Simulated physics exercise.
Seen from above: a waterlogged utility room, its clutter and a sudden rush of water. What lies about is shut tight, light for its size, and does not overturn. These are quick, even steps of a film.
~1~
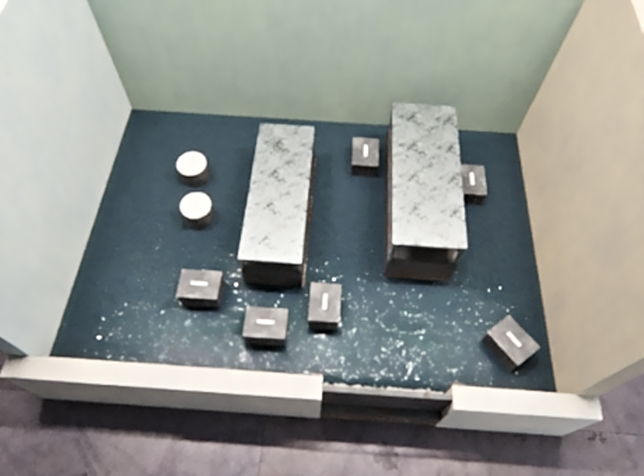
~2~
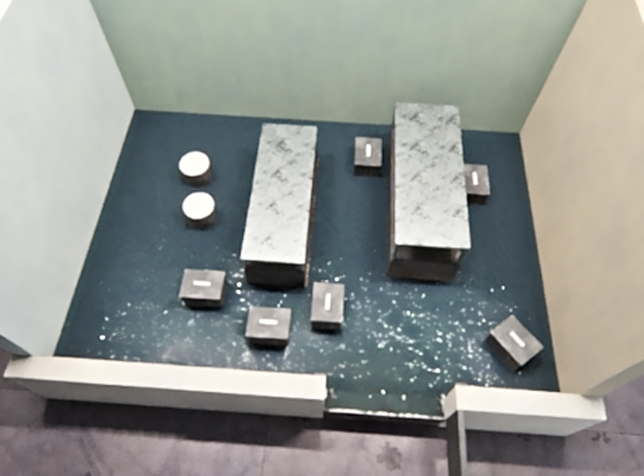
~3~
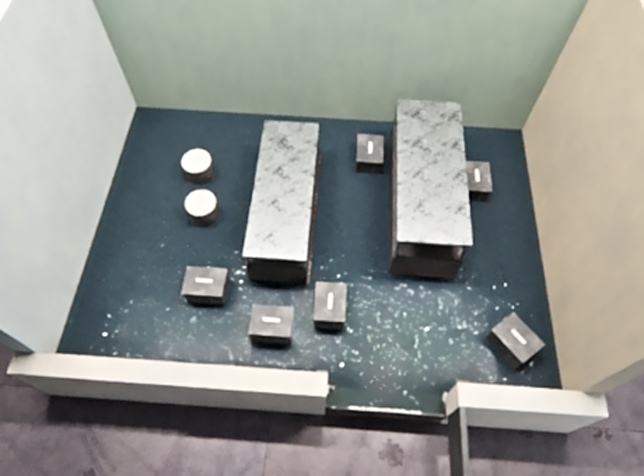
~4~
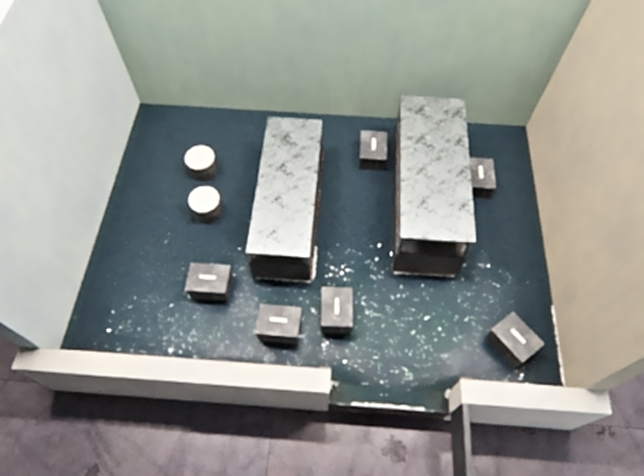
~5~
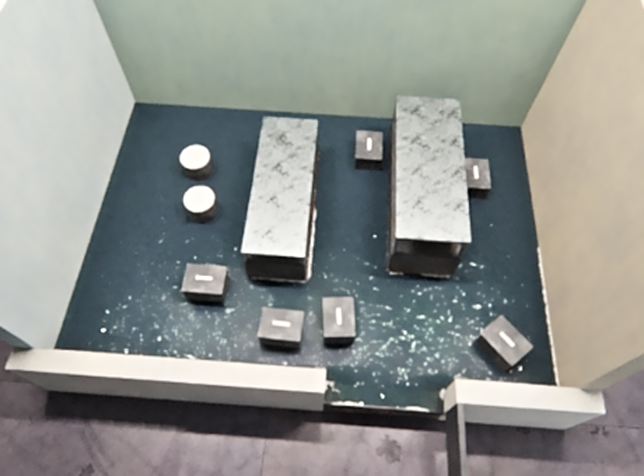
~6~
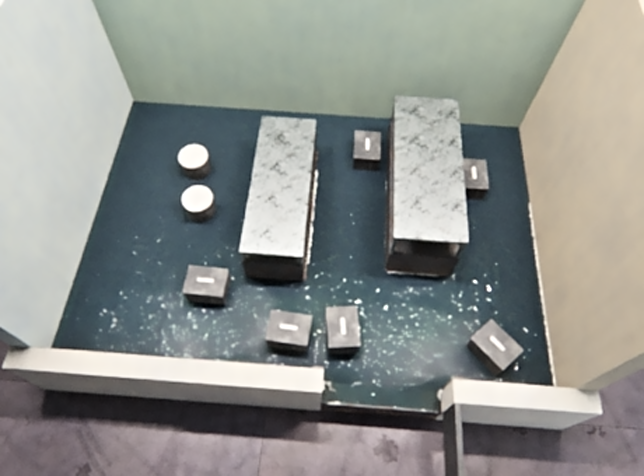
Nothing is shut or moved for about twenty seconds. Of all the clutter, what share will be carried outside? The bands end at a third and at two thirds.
That comes to at least two thirds.
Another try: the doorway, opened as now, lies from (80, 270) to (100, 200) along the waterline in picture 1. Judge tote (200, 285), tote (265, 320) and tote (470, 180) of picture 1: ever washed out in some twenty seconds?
In turn: Out, carried outside, left behind.
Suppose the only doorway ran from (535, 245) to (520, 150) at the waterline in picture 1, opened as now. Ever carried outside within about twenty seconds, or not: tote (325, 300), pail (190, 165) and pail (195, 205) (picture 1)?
In that order: Out, still in, kept in.
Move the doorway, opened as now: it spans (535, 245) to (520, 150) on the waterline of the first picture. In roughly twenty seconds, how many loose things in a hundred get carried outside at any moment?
About 60 per cent.
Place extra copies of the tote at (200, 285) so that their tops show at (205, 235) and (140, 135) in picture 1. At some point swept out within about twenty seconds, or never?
One after the other: Yes, no.
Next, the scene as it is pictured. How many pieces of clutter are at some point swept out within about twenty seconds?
6 of them.
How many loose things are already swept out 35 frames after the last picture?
It comes to 4.
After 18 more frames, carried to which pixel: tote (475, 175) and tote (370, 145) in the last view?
Close to (477, 224) and (367, 220).
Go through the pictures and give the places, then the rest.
In the first frame, a tote at (325, 302) floats; a tote at (266, 322) floats; 0 of 8 have shifted.
In the second frame, a tote at (328, 302) floats; a tote at (269, 322), afloat; 0 of 8 have shifted.
In the third frame, a tote at (330, 301), afloat; a tote at (271, 320) floats; 0 of 8 have shifted.
In the fourth frame, a tote at (337, 306), afloat, close to its start; a tote at (279, 320), afloat, close to its start; 2 of 8 have shifted.
In the fifth frame, a tote at (339, 317), afloat, close to its start; a tote at (281, 324), afloat, close to its start; 3 of 8 have shifted.
In the sixth frame, a tote at (343, 326), afloat, a stride from its start; a tote at (289, 328), afloat, close to its start; 4 of 8 have shifted.
A moment on, 1 of 8 are out; 7 afloat.
Next, 4 of 8 are out; 4 afloat.
Later, 4 of 8 are out; 4 afloat.
In the end, 6 of 8 are out; 2 afloat.
